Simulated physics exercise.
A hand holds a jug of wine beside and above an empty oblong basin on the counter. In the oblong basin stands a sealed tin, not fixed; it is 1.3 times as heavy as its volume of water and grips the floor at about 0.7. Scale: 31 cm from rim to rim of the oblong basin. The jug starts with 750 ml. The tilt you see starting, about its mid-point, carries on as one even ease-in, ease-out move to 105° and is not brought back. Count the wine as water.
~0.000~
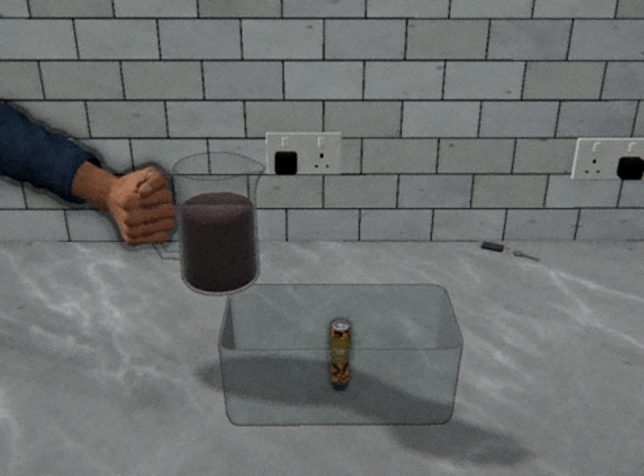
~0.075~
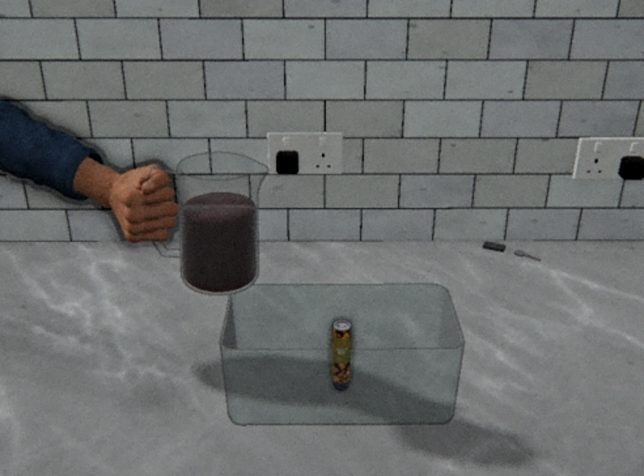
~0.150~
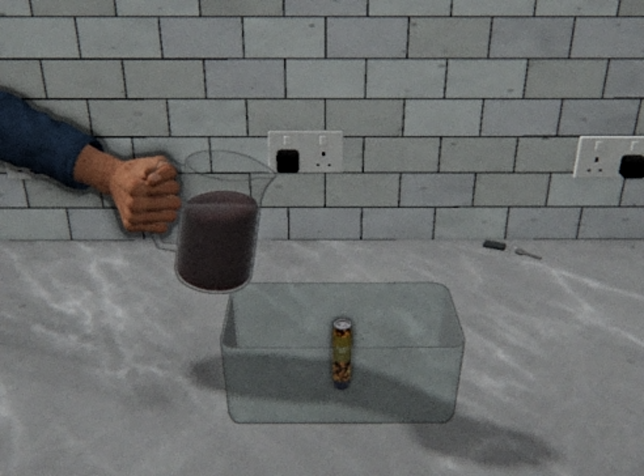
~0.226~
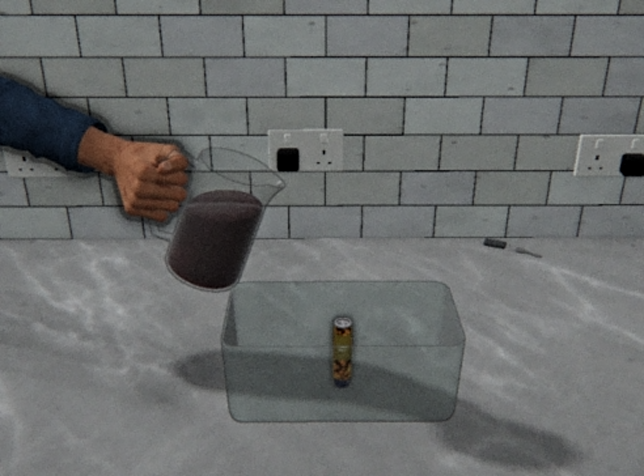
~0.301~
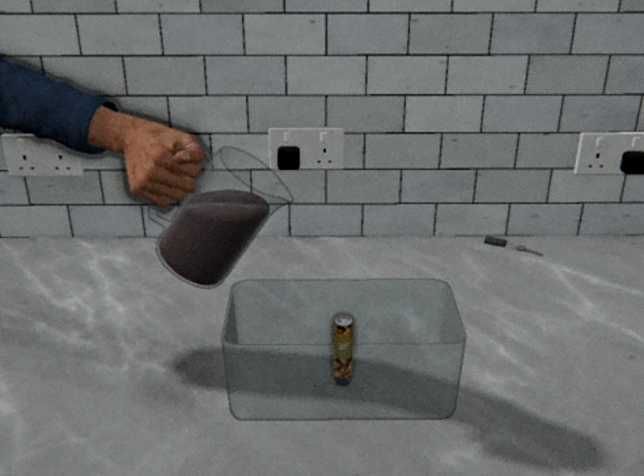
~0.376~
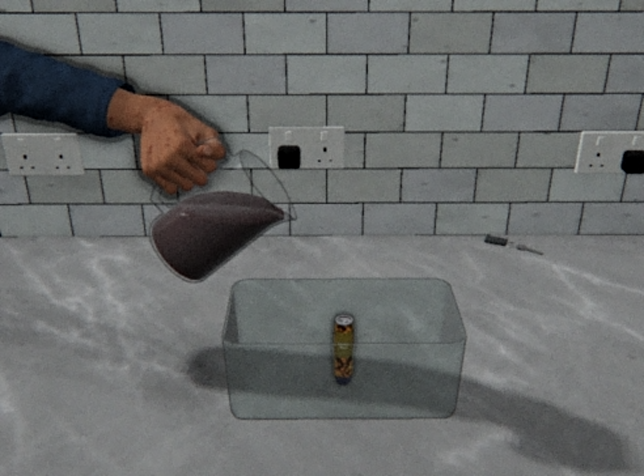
A hand gripping a clear jug of dark liquid held it almost still at first, then tilted it steadily to the right above an empty glass basin, behind a small patterned tin on the counter.
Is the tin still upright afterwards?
It topples.
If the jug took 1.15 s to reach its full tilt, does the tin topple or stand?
Then it falls.
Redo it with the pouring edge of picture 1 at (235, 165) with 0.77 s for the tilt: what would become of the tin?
Then it goes over.
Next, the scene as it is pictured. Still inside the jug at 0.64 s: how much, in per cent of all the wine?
Near 74 in a hundred.
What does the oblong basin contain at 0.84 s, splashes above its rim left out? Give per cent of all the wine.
Some 54 per cent.
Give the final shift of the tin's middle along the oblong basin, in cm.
About 9.5 cm.
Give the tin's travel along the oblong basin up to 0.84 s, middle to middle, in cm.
About 5 cm.
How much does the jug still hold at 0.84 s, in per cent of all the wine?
Near 28 in a hundred.
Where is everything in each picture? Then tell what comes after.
Tilt 0°; pouring edge (265, 167); surface from (180, 204) to (254, 205); the oblong basin's rim runs from (225, 316) to (454, 316); the tin's top is at (341, 329), in the first frame.
Tilt 2°; pouring edge (269, 169); surface from (182, 204) to (256, 205), in the second frame.
Tilt 10°; pouring edge (276, 174); surface from (184, 205) to (259, 204), in the third frame.
Tilt 21°; pouring edge (286, 185); surface from (180, 215) to (263, 203), in the fourth frame.
Tilt 35°; pouring edge (294, 199); surface from (172, 218) to (272, 205), in the fifth frame.
Tilt 51°; pouring edge (298, 217); surface from (155, 219) to (284, 210), in the sixth frame.
Then, 0.64 s in, the tilt is 98° and 74 per cent is still to pour; the tin stands where it began.
Then, 0.84 s in, the tilt is 105° and 28 per cent is still to pour; the tin leans 47°.
Then, 1.05 s in, the tilt is 105° and 8 per cent is still to pour; the tin lies on its side.
Then, 1.27 s in, the tilt is 105° and 1 per cent is still to pour; the tin lies on its side.
Finally, the tin lies on its side.
